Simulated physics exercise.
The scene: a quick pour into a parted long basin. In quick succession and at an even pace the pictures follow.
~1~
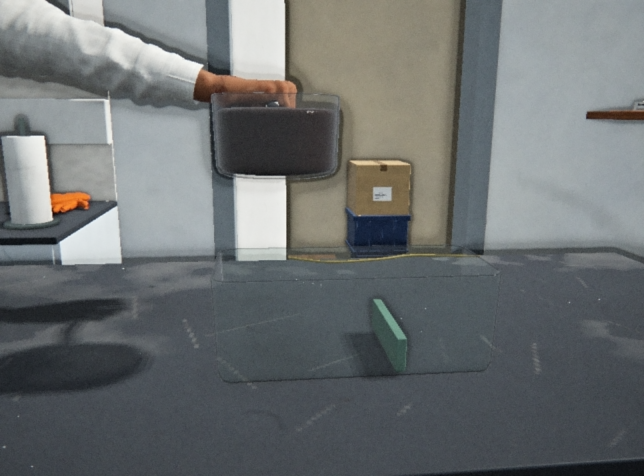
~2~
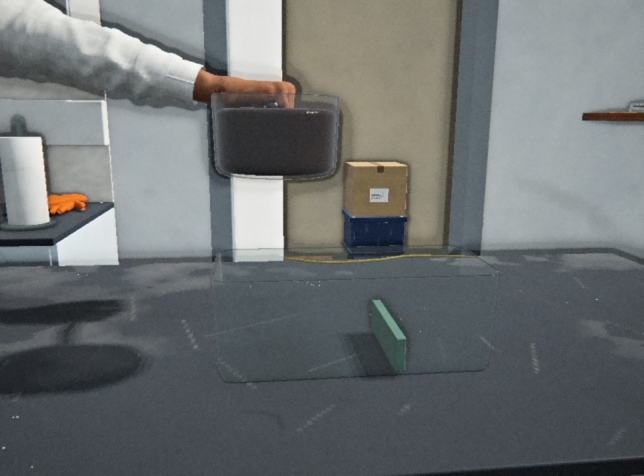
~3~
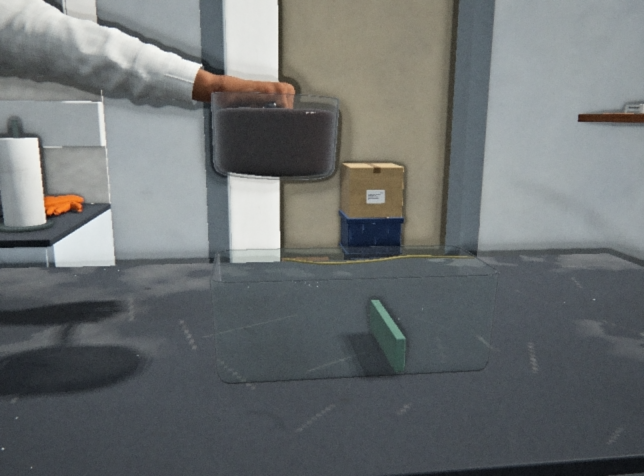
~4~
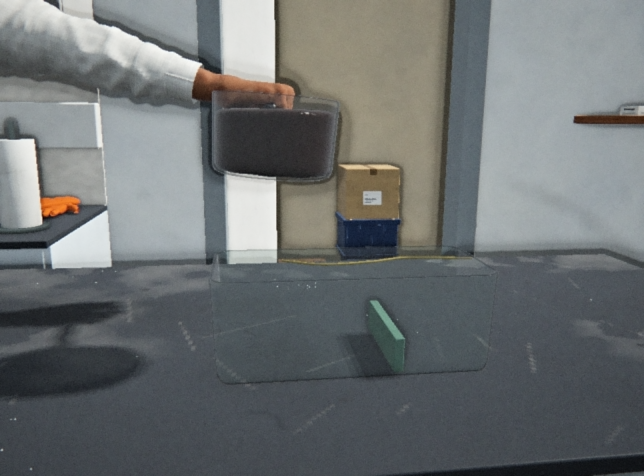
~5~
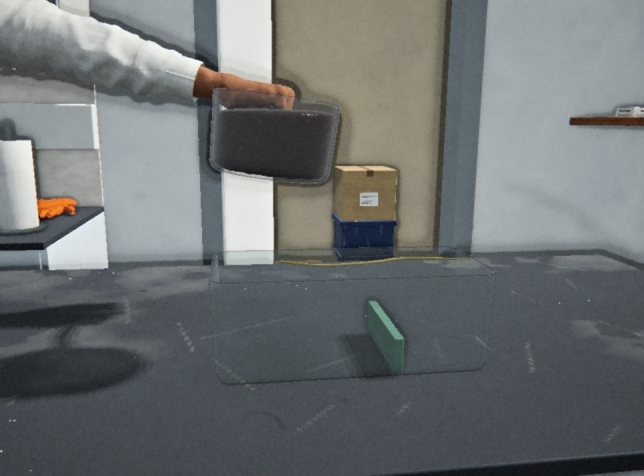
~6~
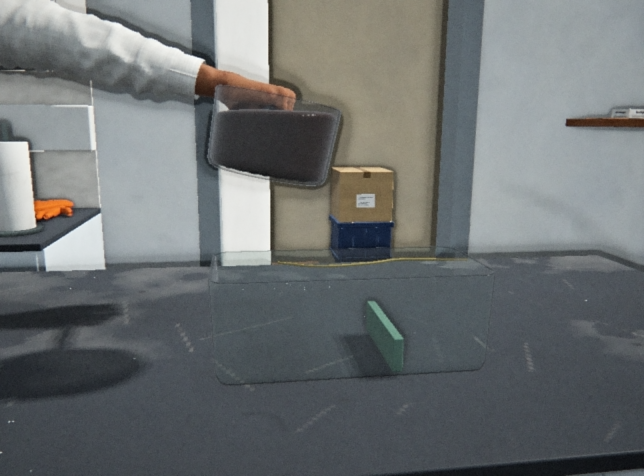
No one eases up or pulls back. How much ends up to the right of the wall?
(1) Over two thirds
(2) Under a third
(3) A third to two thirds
Answer: 3.
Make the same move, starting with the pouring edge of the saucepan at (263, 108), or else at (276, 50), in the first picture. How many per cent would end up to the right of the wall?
One after the other: 10 %, 5 %.
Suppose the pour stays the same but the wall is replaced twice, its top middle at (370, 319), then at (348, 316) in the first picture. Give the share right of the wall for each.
First try around 70 percent; second try around 95 percent.
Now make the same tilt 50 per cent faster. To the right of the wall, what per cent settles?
Roughly 50 in a hundred.
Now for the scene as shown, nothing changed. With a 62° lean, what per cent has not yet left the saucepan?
I'd put it at some 65 in a hundred.
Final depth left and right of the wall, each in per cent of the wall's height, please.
About 30 per cent on the left and 100 per cent on the right.
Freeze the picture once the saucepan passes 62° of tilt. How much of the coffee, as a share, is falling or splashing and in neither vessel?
Roughly 25 percent.
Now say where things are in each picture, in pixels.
In the first picture, it leans 0°; its right rim is at (338, 98); the coffee meets the walls at (216, 111) and (335, 111); the long basin's rim runs from (216, 266) to (481, 260); the wall's top is at (388, 318).
In the second picture, it leans 0°; its right rim is at (337, 99); the coffee meets the walls at (216, 111) and (335, 113).
In the third picture, it leans 2°; its right rim is at (337, 101); the coffee meets the walls at (216, 111) and (334, 114).
In the fourth picture, it leans 4°; its right rim is at (337, 105); the coffee meets the walls at (215, 112) and (333, 115).
In the fifth picture, it leans 7°; its right rim is at (338, 109); the coffee meets the walls at (216, 112) and (335, 115).
In the sixth picture, it leans 11°; its right rim is at (339, 114); the coffee meets the walls at (216, 114) and (335, 115).
A moment on, the saucepan is tipped part way and 65 per cent is still to pour, 2 is left of the wall and 7 right of it.
Next, the saucepan is tipped on its side and 14 per cent is still to pour, 15 is left of the wall and 60 right of it.
Then the saucepan is tipped right over and 0 per cent is still to pour, 36 is left of the wall and 61 right of it.
Later the saucepan is tipped right over and 0 per cent is still to pour, 39 is left of the wall and 60 right of it.
In the end 39 per cent lies left of the wall, 60 right of it and 1 outside.
